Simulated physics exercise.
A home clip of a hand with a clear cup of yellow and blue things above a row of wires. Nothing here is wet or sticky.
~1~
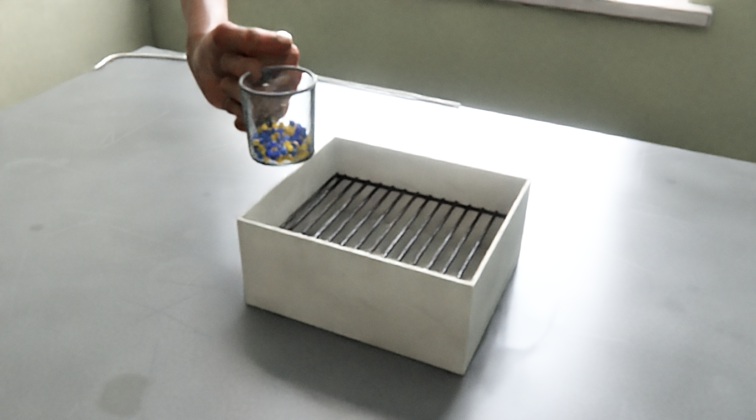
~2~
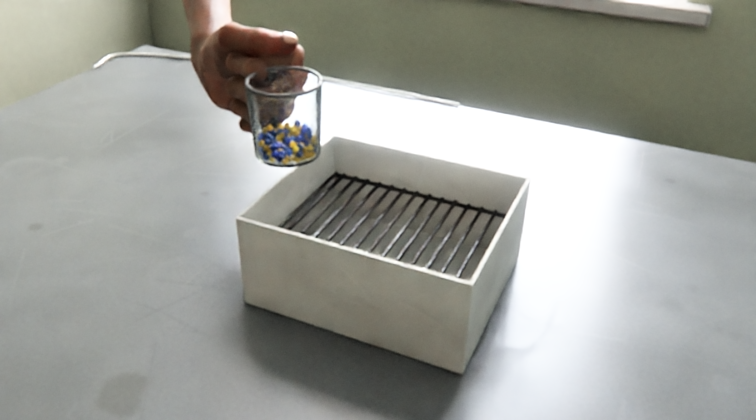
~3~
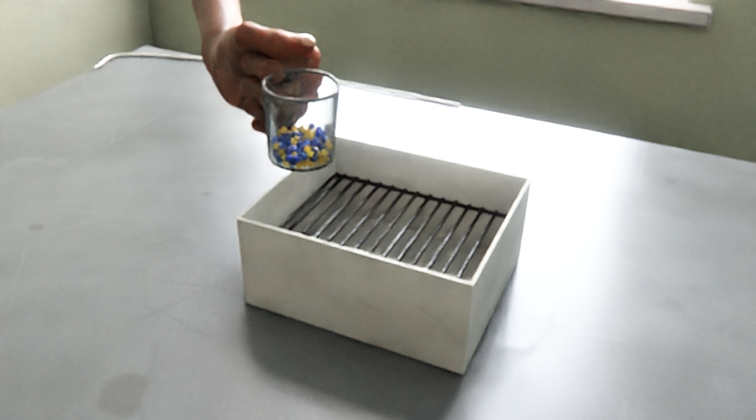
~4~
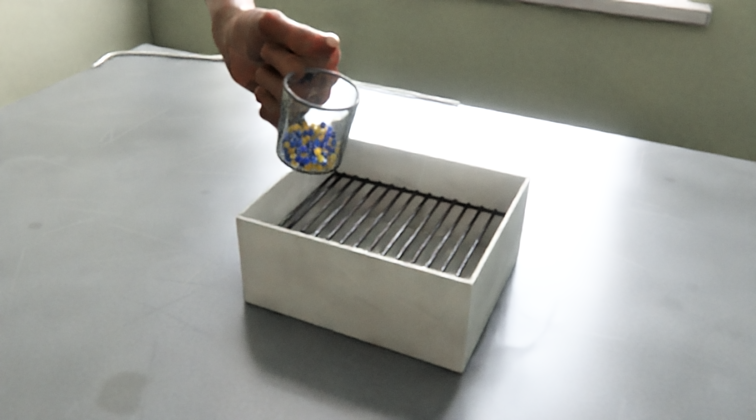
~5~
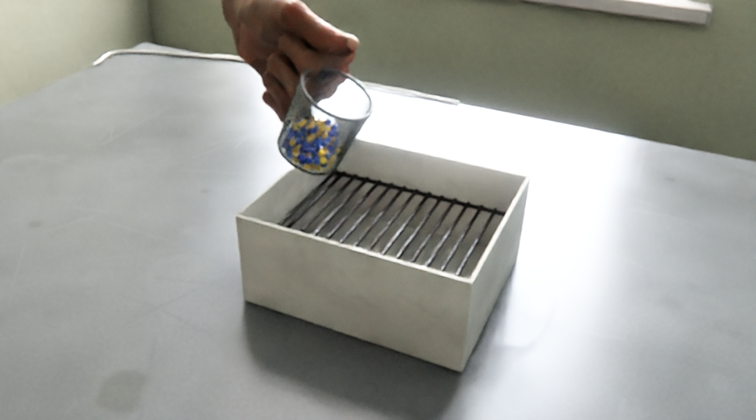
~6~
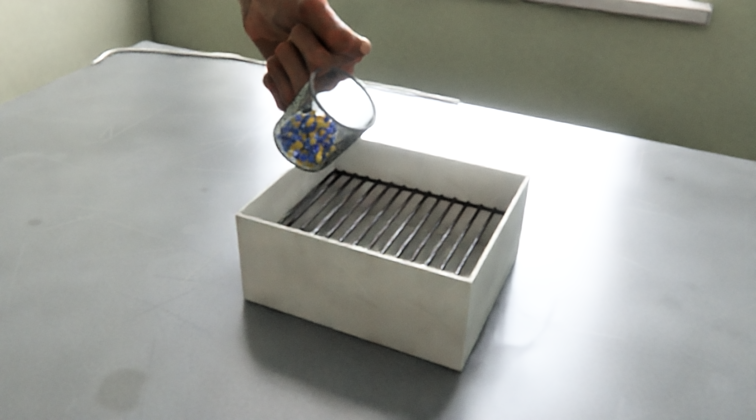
A hand moves a clear cup of yellow and blue pieces right, tilting it above dark wires.
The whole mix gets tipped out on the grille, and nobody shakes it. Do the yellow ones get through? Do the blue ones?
The yellow ones fall between the wires and the blue ones fall between the wires.
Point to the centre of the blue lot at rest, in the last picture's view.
At about (369, 273).
Then, 0.45 s after the last picture, yellow ones, all in the cup; blue ones, all in the cup.
Then, 0.84 s after the last picture, yellow ones, nearly all in the cup, a stray few on or over the wires; blue ones, most in the cup, a small part on or over the wires, a stray few under the rack.
Then, 1.18 s after the last picture, yellow ones, about a quarter on or over the wires, most under the rack; blue ones, about a quarter on or over the wires, most under the rack.
At rest, yellow ones, all under the rack; blue ones, all under the rack.
